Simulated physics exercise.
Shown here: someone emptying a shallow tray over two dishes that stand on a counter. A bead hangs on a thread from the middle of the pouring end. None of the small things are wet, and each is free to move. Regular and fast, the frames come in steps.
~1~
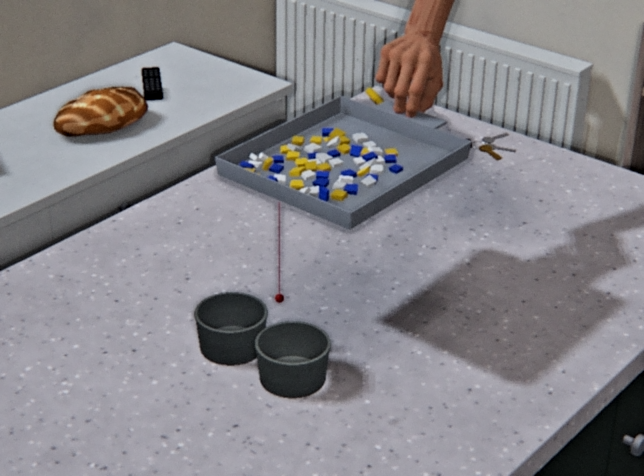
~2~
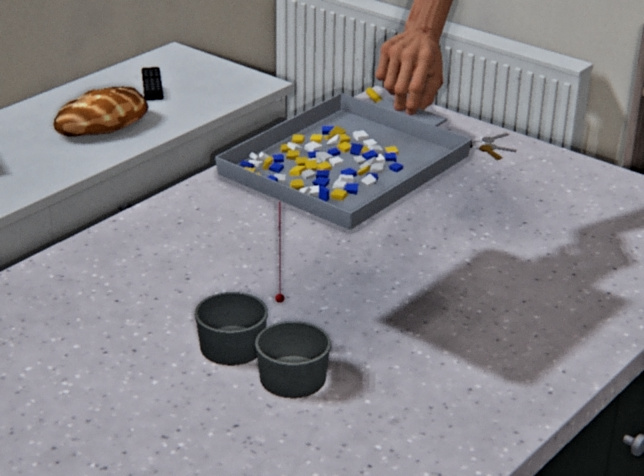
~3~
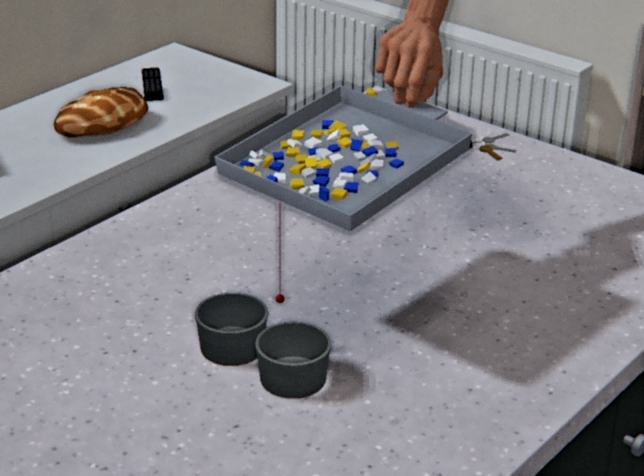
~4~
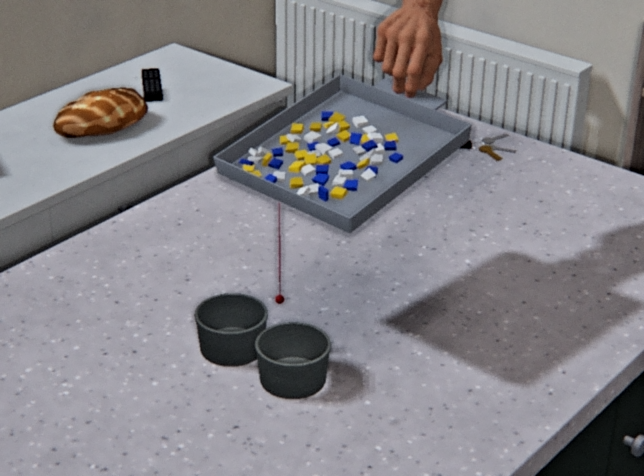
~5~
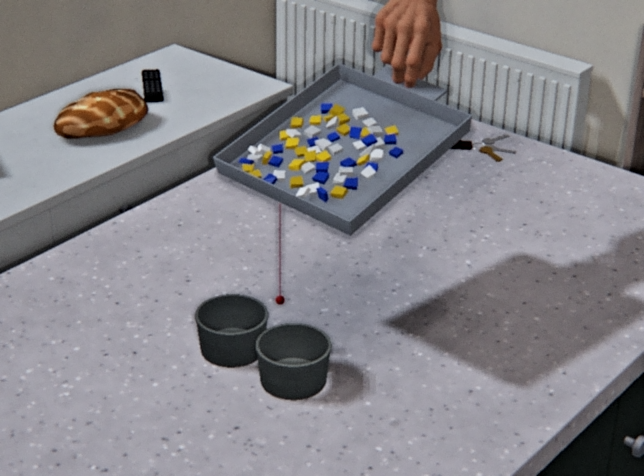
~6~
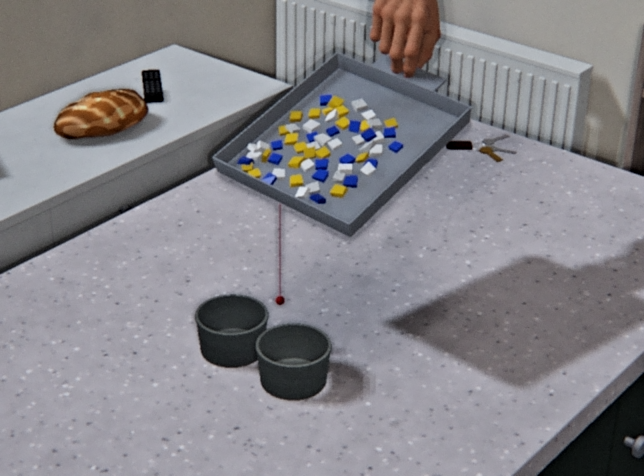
A hand raising the back of a grey tray of blue, yellow and white tiles, tilting it above two dark dishes.
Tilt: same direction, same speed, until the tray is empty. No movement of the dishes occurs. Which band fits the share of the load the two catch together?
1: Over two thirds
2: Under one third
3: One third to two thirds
Answer: 3.
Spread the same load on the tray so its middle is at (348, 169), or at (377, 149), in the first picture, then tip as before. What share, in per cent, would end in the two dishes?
Roughly 70 % and then 60 %.
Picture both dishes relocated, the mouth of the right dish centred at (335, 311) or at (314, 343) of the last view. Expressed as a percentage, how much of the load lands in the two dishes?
In the first position around 0 percent, in the second around 50 percent.
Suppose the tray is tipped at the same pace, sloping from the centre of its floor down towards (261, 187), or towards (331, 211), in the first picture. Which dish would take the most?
In turn: The left-hand dish; right.
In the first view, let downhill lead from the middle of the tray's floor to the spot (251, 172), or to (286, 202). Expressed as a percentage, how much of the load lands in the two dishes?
In turn, 0 percent and then 60 percent.
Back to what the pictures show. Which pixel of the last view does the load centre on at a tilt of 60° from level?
Roughly at (302, 175).
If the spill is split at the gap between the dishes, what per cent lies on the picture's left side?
Roughly 60 %.
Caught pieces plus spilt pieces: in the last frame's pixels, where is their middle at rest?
Somewhere close to (284, 378) in the last picture.
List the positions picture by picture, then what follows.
In the first picture, corners of the pouring end (218, 157) and (350, 211), level; middle of the load (314, 163), mosaic tiles; left dish (207, 341); right dish (269, 373); bead on its thread (280, 298).
In the second picture, corners of the pouring end (218, 157) and (350, 212), level; middle of the load (315, 162).
In the third picture, corners of the pouring end (218, 157) and (350, 214), tipped barely, lowest at the right corner; middle of the load (315, 159).
In the fourth picture, corners of the pouring end (216, 157) and (349, 216), tipped a little, lowest at the right corner; middle of the load (314, 155).
In the fifth picture, corners of the pouring end (216, 157) and (349, 220), tipped a little, lowest at the right corner; middle of the load (314, 152).
In the sixth picture, corners of the pouring end (215, 157) and (349, 222), tipped clearly, lowest at the right corner; middle of the load (313, 147); left dish (208, 343); right dish (270, 375).
Just after the last frame, tray tipped steeply; almost all on the tray; just a few in the air.
A moment on, tray tipped right over; almost all on the tray; about a tenth outside both; just a few in the air.
Further on, tray tipped past a quarter turn; roughly half in the right dish; about a tenth in the left dish; roughly half outside both.
When it is over, tray tipped past a quarter turn; roughly half in the right dish; about a tenth in the left dish; roughly half outside both.
